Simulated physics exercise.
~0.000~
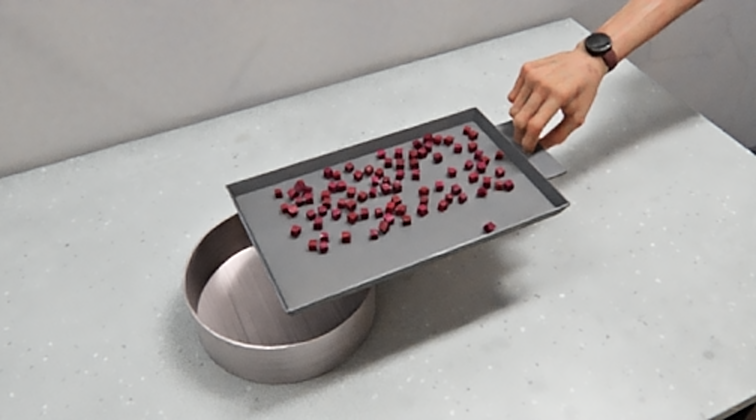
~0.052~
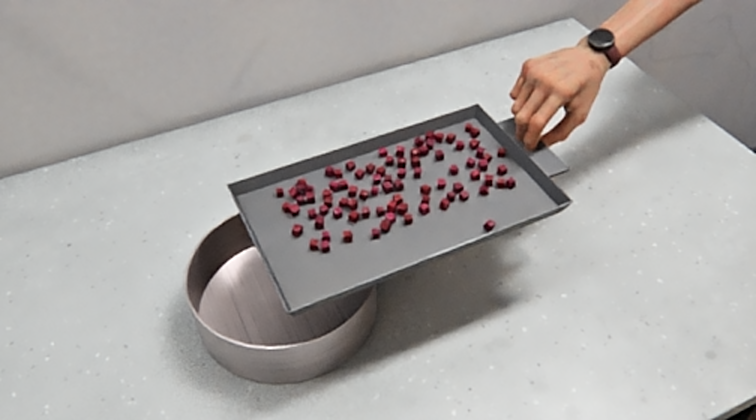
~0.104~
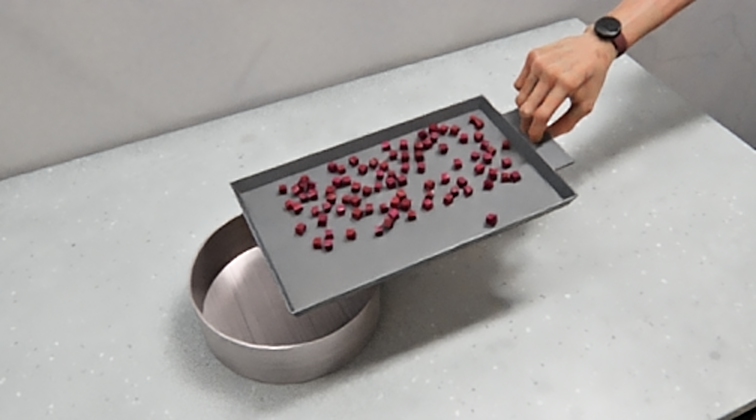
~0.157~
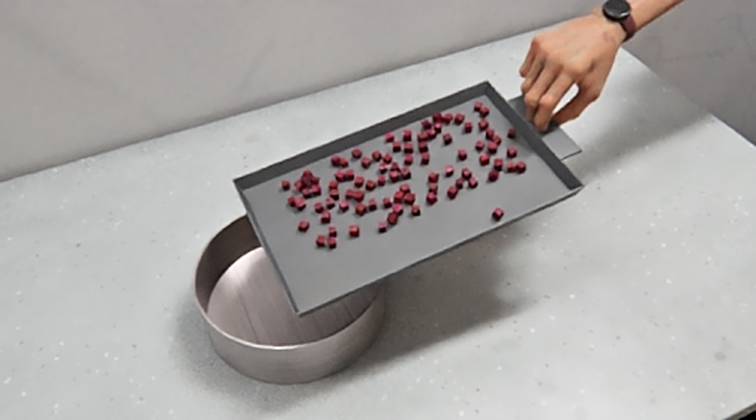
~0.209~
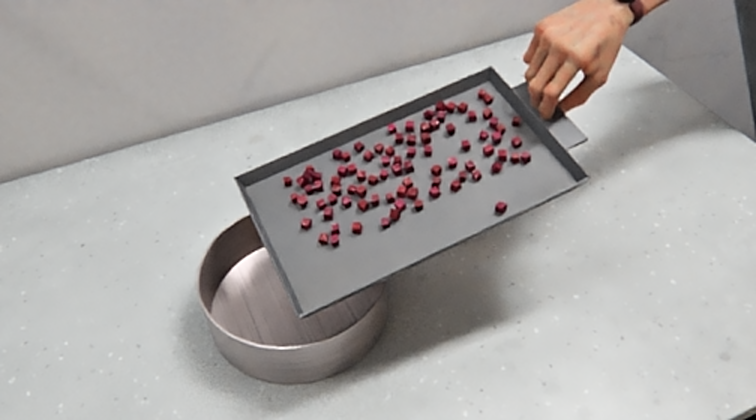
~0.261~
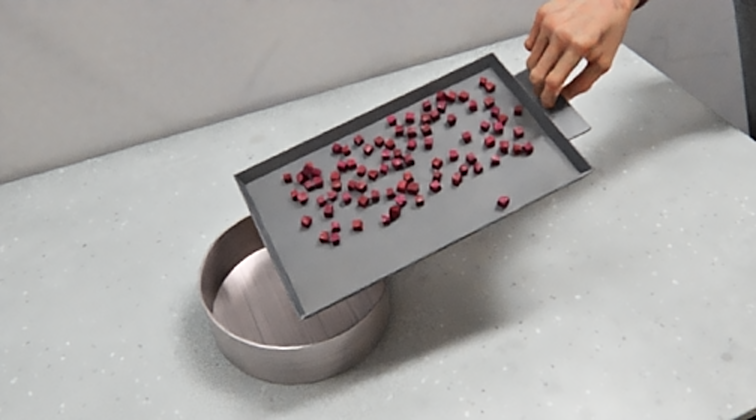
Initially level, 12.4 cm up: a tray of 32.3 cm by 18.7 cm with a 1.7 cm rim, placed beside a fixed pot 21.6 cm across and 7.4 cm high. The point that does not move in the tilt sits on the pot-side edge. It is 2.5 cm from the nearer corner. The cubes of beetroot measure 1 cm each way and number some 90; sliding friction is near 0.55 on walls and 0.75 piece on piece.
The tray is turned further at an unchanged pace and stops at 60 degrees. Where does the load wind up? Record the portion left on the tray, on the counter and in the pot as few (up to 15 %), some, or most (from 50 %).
Result. Tray: Some; counter: Most; pot: Few.
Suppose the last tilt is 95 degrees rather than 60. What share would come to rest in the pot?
0 per cent.
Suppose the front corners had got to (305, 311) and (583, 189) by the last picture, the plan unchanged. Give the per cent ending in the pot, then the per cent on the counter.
You'd end with pot at 0 and counter at 55.
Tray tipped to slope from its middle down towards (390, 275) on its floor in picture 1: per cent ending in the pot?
That would be close to 0 per cent.
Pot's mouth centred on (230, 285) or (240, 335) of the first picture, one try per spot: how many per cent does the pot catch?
Try one: ~ 10 %; try two: ~ 70 %.
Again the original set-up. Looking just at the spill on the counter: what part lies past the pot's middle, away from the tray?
Near 100 in a hundred.
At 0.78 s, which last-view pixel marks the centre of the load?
At about (334, 229).
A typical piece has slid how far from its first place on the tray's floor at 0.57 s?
1 cm.
Then, at 0.57 s, tilt 37 degrees; the tray holds 100 %, the pot 0 %.
After 0.78 s, tilt 52 degrees; the tray holds 100 %, the pot 0 %.
Then, at 1.10 s, tilt 60 degrees; the tray holds 35 %, the pot 0 %.
By 2.5 s all is still; tray 25 %, counter 75 %, pot 0 %.
